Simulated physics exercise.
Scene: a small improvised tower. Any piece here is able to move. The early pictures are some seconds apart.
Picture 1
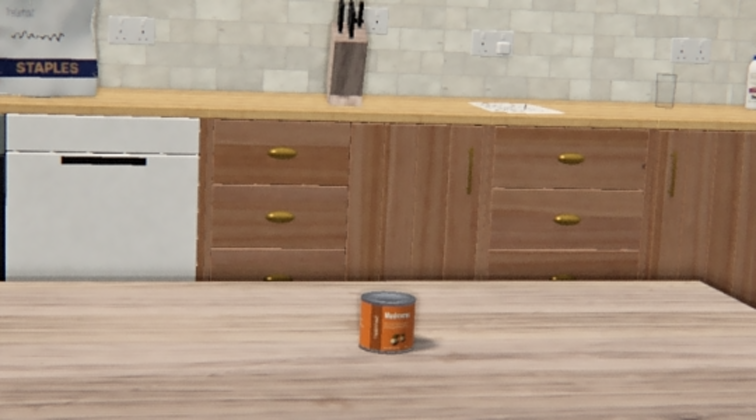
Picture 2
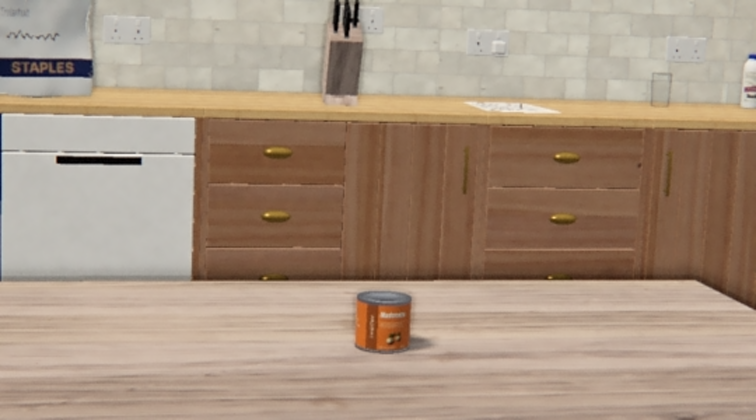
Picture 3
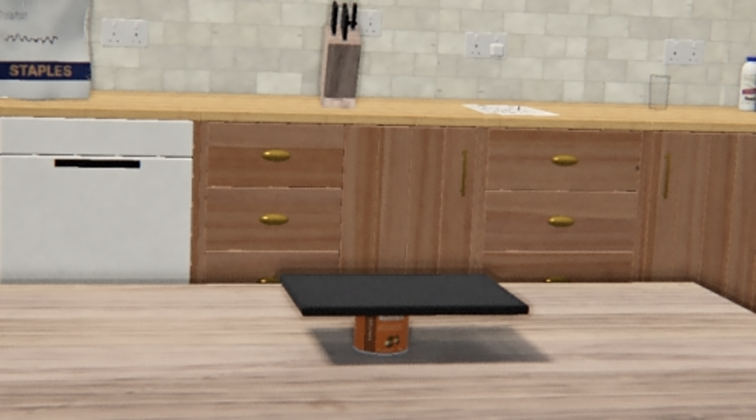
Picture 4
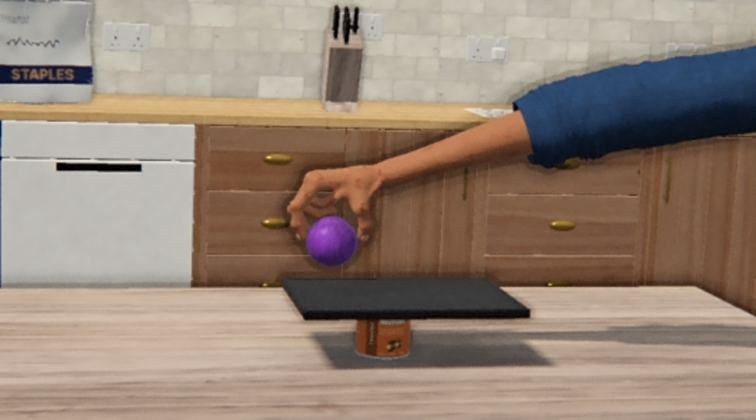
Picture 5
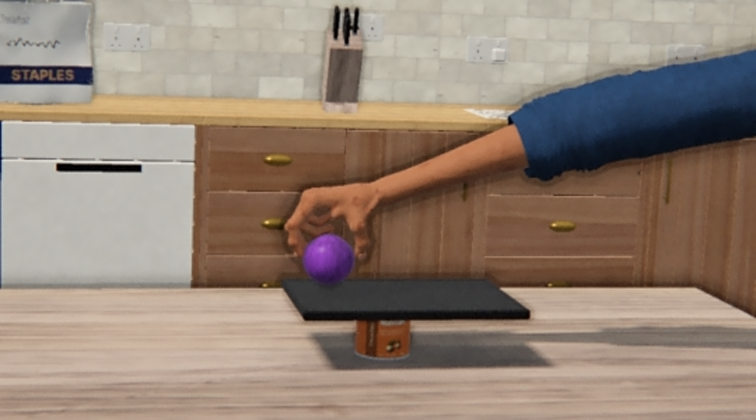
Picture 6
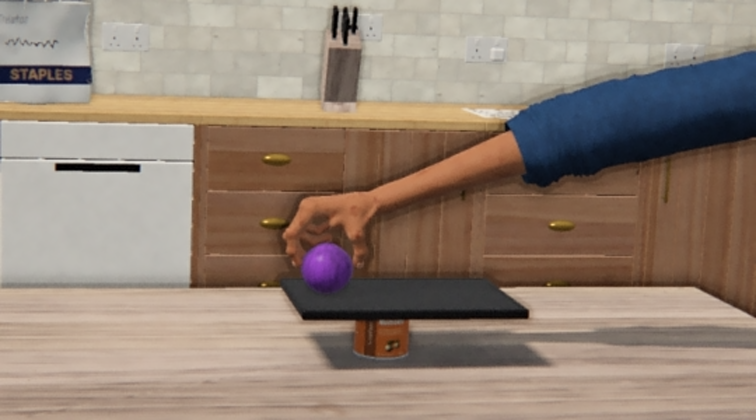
In this clip, an orange tin stands on a wooden table, then a flat black board appears on top of it. A hand reaches in from the right and lowers a round purple object onto the board's left side, still holding it.
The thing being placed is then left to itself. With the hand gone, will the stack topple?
I expect it to stay steady.
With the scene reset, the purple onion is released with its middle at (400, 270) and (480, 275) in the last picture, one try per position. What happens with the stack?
The stack remains upright with the first try and topples over with the second.
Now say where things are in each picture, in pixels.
The last thing is not in view yet; orange tin (387, 322), in the first picture.
The last thing is not in view yet; orange tin (383, 322), in the second picture.
The last thing is not in view yet; orange tin (382, 324), in the third picture.
Coming down; purple onion (331, 241); orange tin (383, 328), in the fourth picture.
Coming down; purple onion (329, 259); orange tin (383, 329), in the fifth picture.
Set down, still held; purple onion (327, 268); orange tin (382, 328), in the sixth picture.
Then, 0.40 s on from there, no change.
Then, 1.10 s on from there, purple onion resting near (326, 269).
In the end, all 3 unmoved. At the end, from the last picture's camera, purple onion near (326, 269). The stack holds.
